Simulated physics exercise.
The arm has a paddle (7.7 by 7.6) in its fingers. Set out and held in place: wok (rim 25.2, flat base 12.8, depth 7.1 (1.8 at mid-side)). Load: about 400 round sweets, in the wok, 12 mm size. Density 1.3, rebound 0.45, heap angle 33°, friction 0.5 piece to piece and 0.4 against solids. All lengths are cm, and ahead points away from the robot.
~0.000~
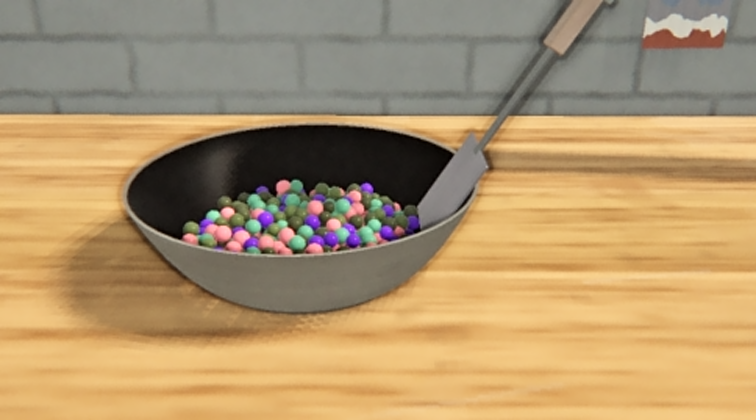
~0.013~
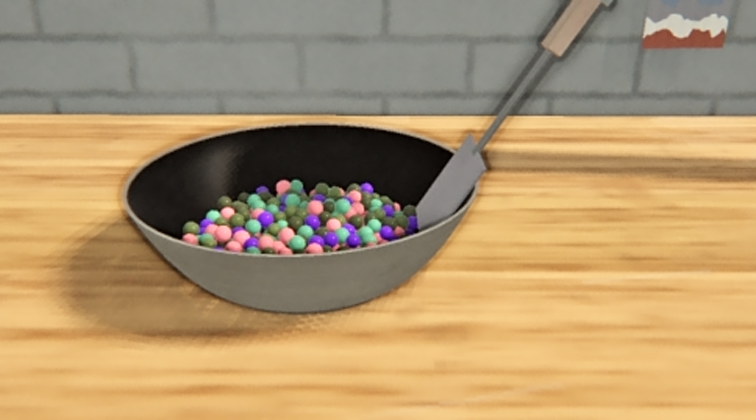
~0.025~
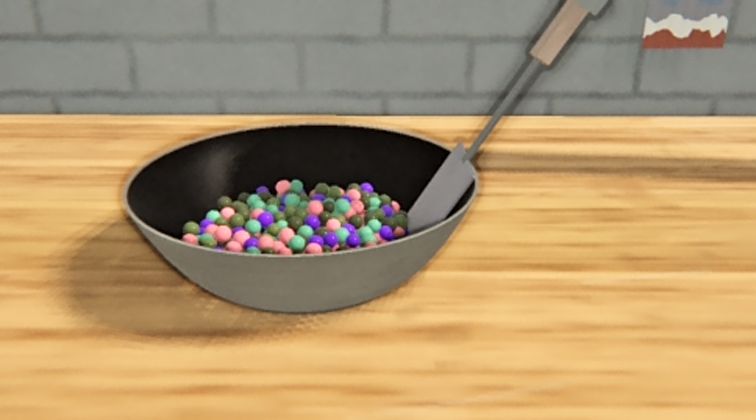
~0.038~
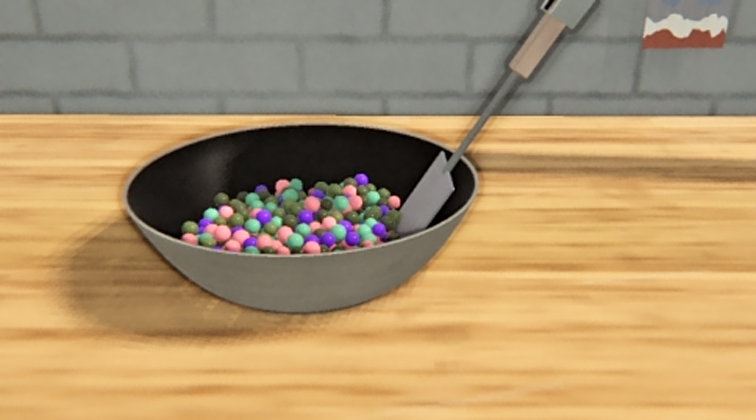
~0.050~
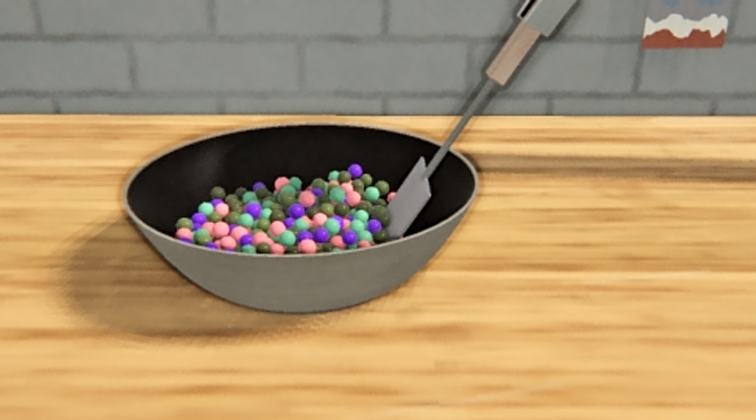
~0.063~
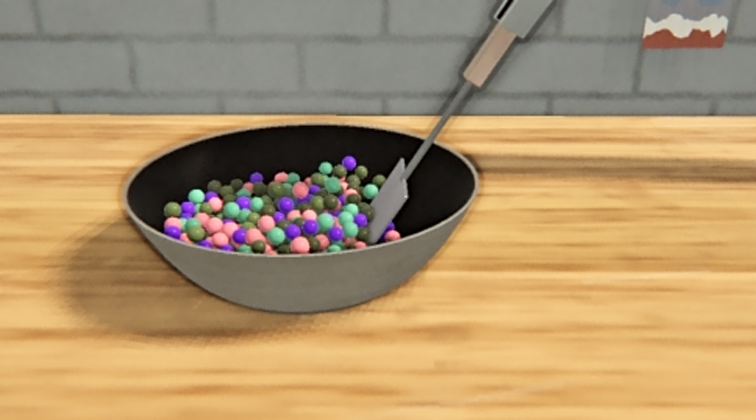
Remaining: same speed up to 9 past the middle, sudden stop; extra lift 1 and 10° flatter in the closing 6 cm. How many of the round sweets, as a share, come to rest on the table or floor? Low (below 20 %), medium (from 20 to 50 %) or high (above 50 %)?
Share on the table or floor: Medium (from 20 to 50 %).
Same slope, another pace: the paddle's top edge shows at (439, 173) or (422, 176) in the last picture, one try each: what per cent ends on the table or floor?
Some 25 and 35 per cent.
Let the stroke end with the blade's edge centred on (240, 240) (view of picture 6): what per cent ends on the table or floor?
Some 0 per cent.
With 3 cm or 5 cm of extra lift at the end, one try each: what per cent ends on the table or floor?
About 40 and 35 per cent.
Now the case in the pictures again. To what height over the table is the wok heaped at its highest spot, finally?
Roughly 5.5 cm.
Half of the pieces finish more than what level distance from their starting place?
Roughly 6 cm.
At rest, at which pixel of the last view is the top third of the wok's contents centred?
At about (254, 213).
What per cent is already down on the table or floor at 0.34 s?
About 5 per cent.
After 0.09 s, sloping 58°, highest piece 7 above the table; 404 in the wok.
After 0.12 s, sloping 55°, highest piece 9 above the table; 404 in the wok.
After 0.34 s, sloping 48°, highest piece 26 above the table; 244 in the wok, 13 on the table or floor, 147 on the blade or in flight.
After 1.39 s, sloping 48°, highest piece 5 above the table; 242 in the wok, 162 on the table or floor.
In the end, 242 in the wok, 162 on the table or floor. That is 40 % on the table or floor.
